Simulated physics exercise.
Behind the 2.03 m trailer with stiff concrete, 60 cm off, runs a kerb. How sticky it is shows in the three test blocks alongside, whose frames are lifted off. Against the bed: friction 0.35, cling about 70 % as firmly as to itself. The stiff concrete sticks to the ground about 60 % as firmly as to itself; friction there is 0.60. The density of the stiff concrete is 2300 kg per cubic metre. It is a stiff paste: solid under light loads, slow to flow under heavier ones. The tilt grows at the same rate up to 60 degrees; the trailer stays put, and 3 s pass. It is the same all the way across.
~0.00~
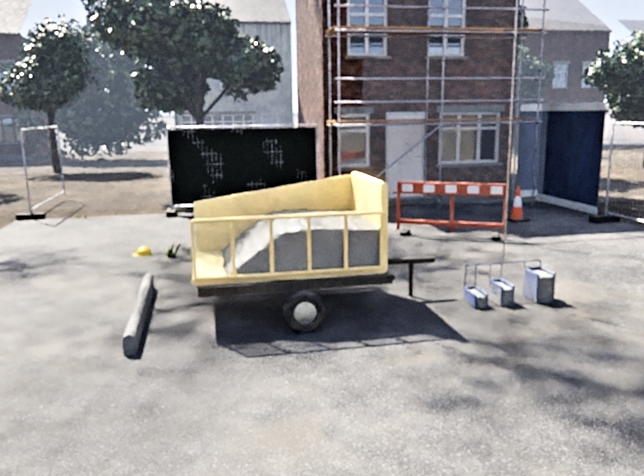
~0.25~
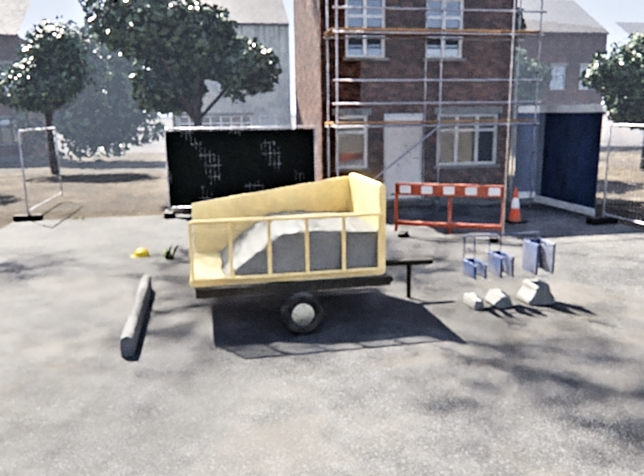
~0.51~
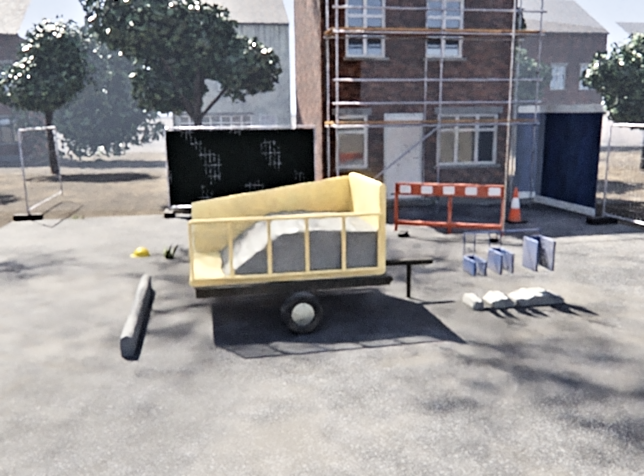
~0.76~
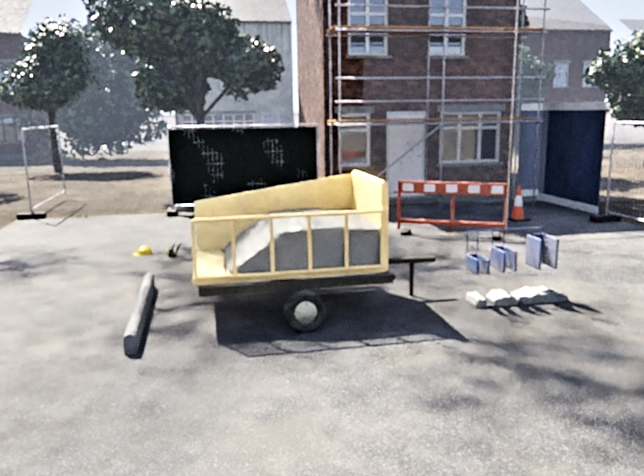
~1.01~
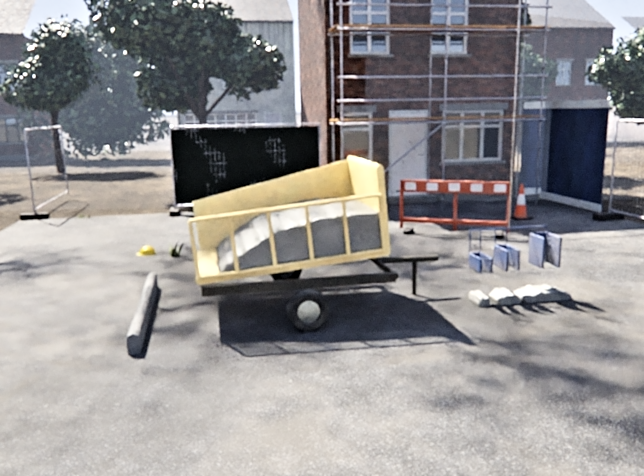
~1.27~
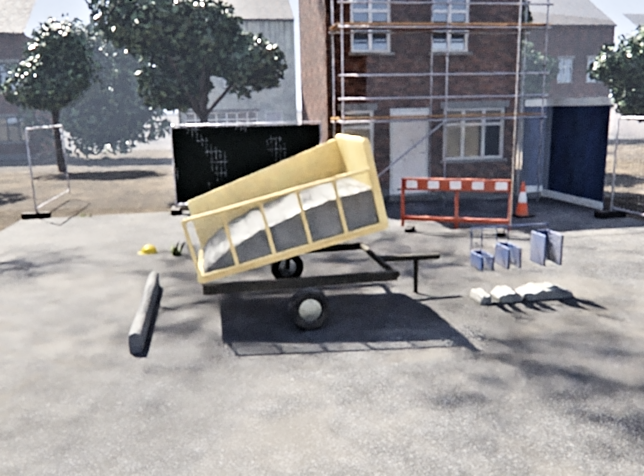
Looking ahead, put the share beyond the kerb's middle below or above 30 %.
Expect above 30 %.
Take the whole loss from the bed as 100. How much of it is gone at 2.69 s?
Some 90 per cent.
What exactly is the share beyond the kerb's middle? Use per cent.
Some 45 per cent.
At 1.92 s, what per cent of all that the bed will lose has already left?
About 30 %.
By 1.92 s, the tilt is 33 degrees, 75 % is on the bed and 0 % past the kerb's middle.
By 2.69 s, the tilt is 57 degrees, 11 % is on the bed and 28 % past the kerb's middle.
By 3.46 s, the tilt is 60 degrees, none is on the bed and 43 % past the kerb's middle.
By 4.24 s, the tilt is 60 degrees, none is on the bed and 43 % past the kerb's middle.
By 5.94 s, at the end, the tilt is 60 degrees, none is on the bed and 43 % past the kerb's middle.
